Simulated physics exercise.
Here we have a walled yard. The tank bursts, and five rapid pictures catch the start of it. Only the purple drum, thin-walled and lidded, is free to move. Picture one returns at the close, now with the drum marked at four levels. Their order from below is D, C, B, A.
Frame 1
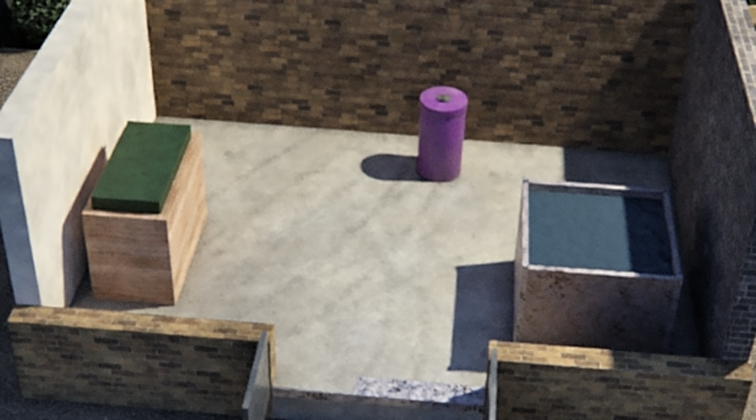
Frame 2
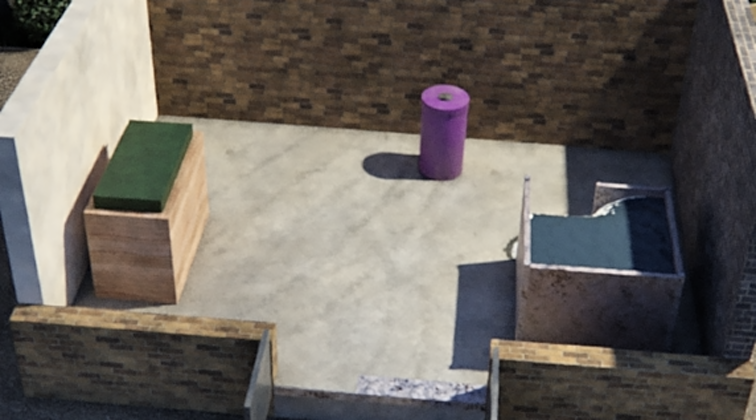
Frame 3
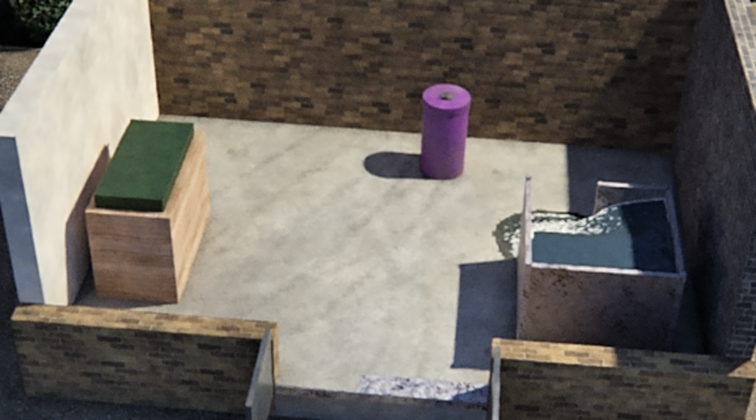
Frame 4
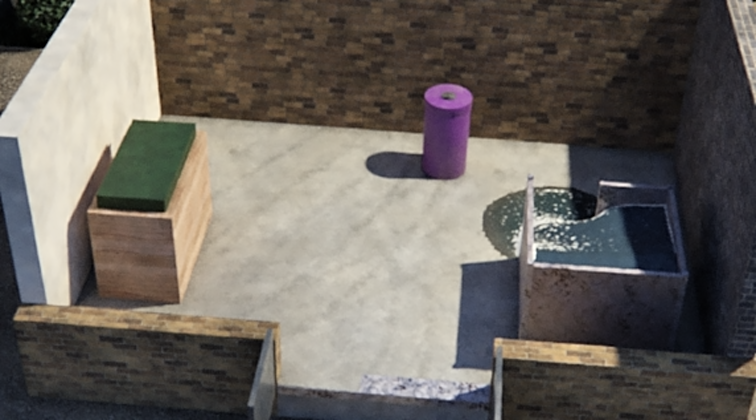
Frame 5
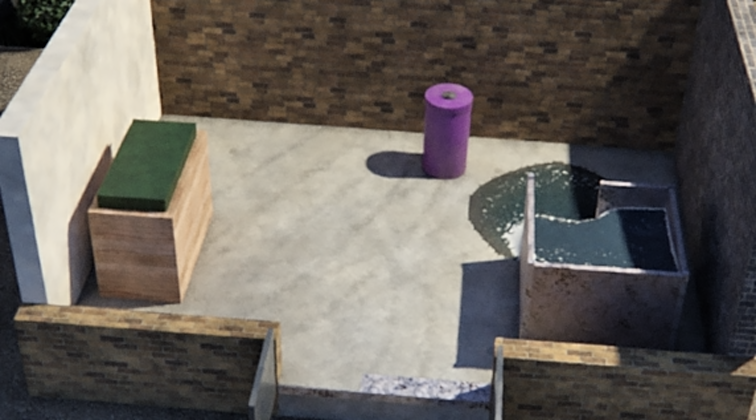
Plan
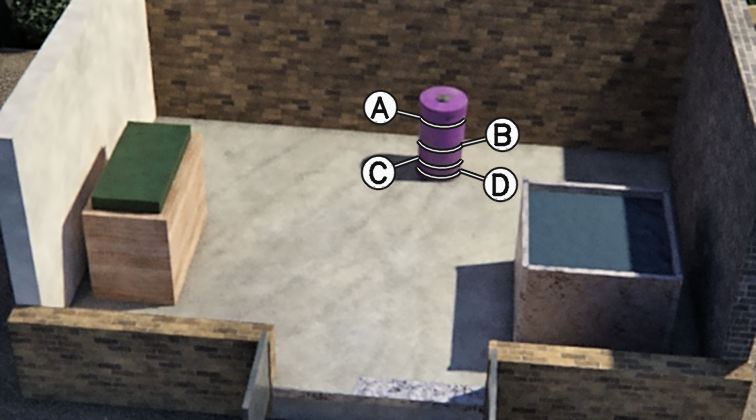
Water pours from a gap in the back left part of a stone-sided tank at the right of a walled yard, seen from high above the open front. A purple drum stands near the brick back wall, and a pale wooden block with a dark green top sits at the left. The water spreads leftward and back across the pale ground in a widening, glinting pool, while the view shifts very slightly.
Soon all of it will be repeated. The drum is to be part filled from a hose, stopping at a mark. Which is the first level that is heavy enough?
Level B just does it.
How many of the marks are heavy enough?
Two of the four.
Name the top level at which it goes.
The answer is C.
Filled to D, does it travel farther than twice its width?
Yes, clearly.
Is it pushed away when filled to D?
Yes, that goes wrong.
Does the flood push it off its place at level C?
Yes.
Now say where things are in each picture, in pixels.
Lid of the purple drum at (443, 99); tank full, its middle at (598, 234); open gate at (381, 337).
Water covers 2 % of the ground, mostly out of sight from here.
Water covers 4 % of the ground and is seen nearest the drum at (508, 223).
Water covers 7 % of the ground and is seen nearest the drum at (511, 198).
Lid of the purple drum at (448, 96); water covers 11 % of the ground and is seen nearest the drum at (481, 192).
On the marked copy, A at (441, 126); B at (439, 151); C at (438, 167); D at (438, 177); from the bottom up D, C, B, A.
For level A, it does not move.
For level B, it does not move.
For level C, it is pushed about twice its own width away.
For level D, it is pushed about 6 times its own width away.
